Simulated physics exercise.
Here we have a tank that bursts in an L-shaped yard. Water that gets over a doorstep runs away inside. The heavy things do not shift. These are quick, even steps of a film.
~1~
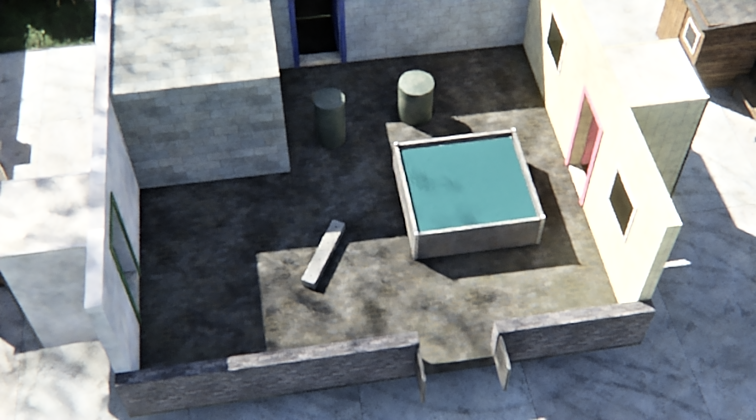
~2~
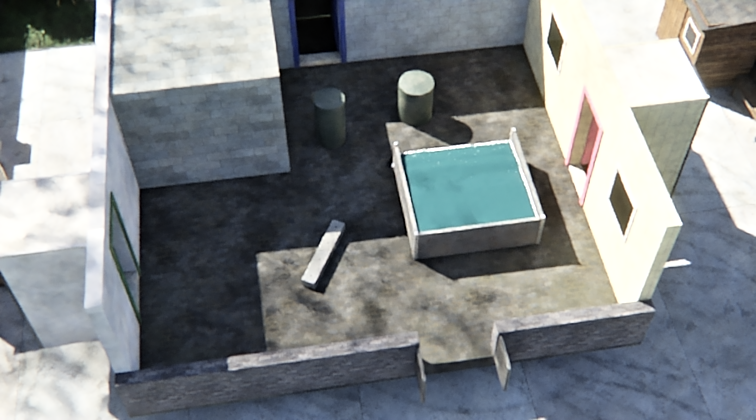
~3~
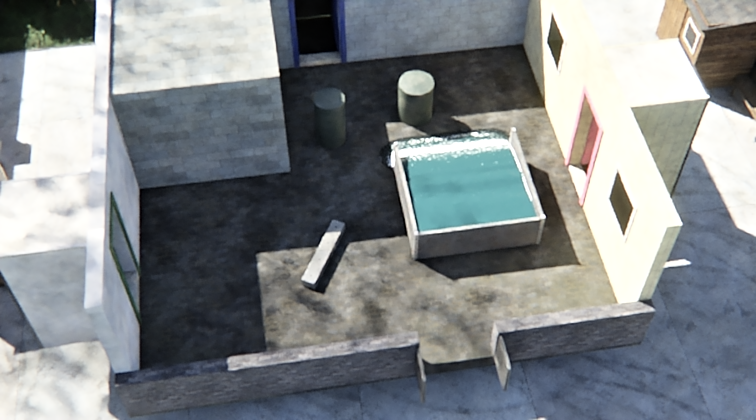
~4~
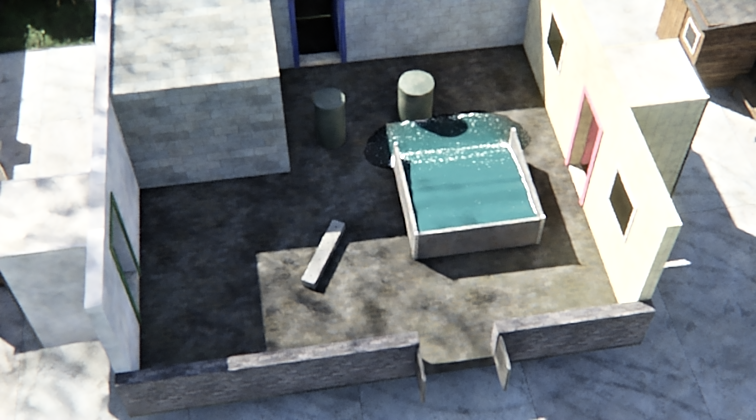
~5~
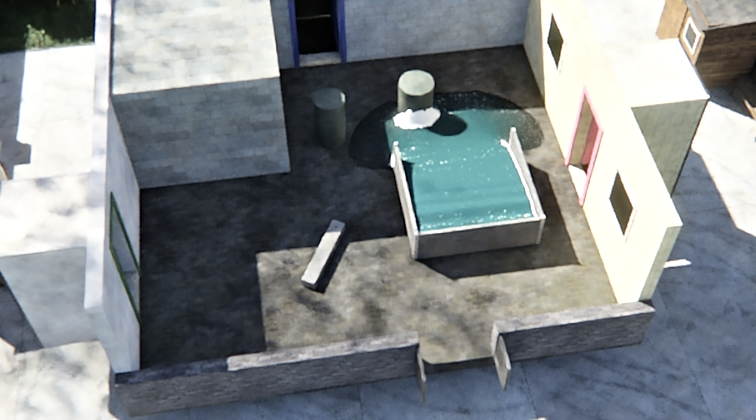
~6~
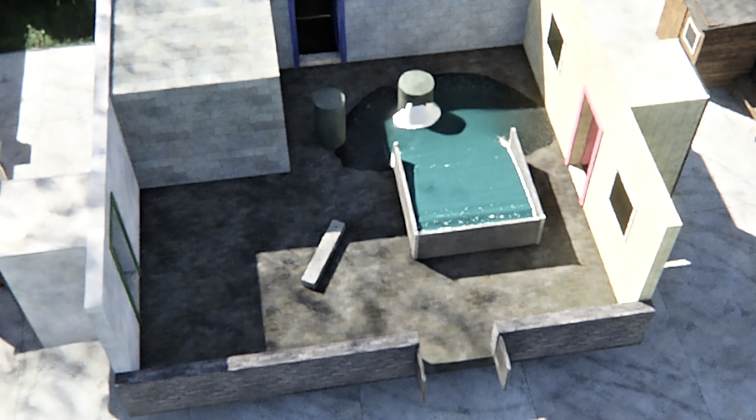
Water pours out over the tank's far side and spreads around a cylinder in the yard.
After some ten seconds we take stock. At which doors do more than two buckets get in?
The green door stays under that; the blue door takes more than that; the pink door stays under that.
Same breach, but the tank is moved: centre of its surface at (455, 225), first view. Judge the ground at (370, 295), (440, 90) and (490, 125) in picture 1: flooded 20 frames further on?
In turn: Free of water, wet, covered.
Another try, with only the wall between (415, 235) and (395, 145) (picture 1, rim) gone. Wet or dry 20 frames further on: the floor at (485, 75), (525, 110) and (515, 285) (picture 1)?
As listed: No water, free of water, no water.
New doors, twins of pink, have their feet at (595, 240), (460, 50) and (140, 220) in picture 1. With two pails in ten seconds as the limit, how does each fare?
As listed: Is under, passes that mark, holds.
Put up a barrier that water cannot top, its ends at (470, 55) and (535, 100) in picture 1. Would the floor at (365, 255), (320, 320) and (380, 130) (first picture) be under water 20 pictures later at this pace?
In that order: Not flooded, no water, awash.
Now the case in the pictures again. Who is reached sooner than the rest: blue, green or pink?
That is the one in blue.
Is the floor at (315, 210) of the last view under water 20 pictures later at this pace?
Answer: Under water.
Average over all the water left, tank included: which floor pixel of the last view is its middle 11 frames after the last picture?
Around (448, 131).
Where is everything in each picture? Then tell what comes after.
In the first picture, the water tank at (467, 183) is whole and still.
In the second picture, water pours out on the water tank's far side and has run to (392, 166).
In the third picture, the front is at (386, 153), out from the gap on the water tank's far side.
In the fourth picture, water pours out on the water tank's far side and has run to (374, 139).
In the fifth picture, water pours out on the water tank's far side and has run to (502, 101).
In the sixth picture, the front is at (483, 78), out from the gap on the water tank's far side.
A moment on, water covers 25 % of the floor; the green door not reached, the blue door wet at the sill, nothing in, the pink door not reached.
Next, water covers 30 % of the floor; the green door not reached, the blue door under two buckets in, the pink door not reached.
Then, water covers 35 % of the floor; the green door not reached, the blue door over two buckets in, the pink door wet at the sill, nothing in.
Later, water covers 60 % of the floor; the green door not reached, the blue door far over two buckets in, the pink door wet at the sill, nothing in.
In the end, water covers 85 % of the floor; the green door wet at the sill, nothing in, the blue door far over two buckets in, the pink door under two buckets in.
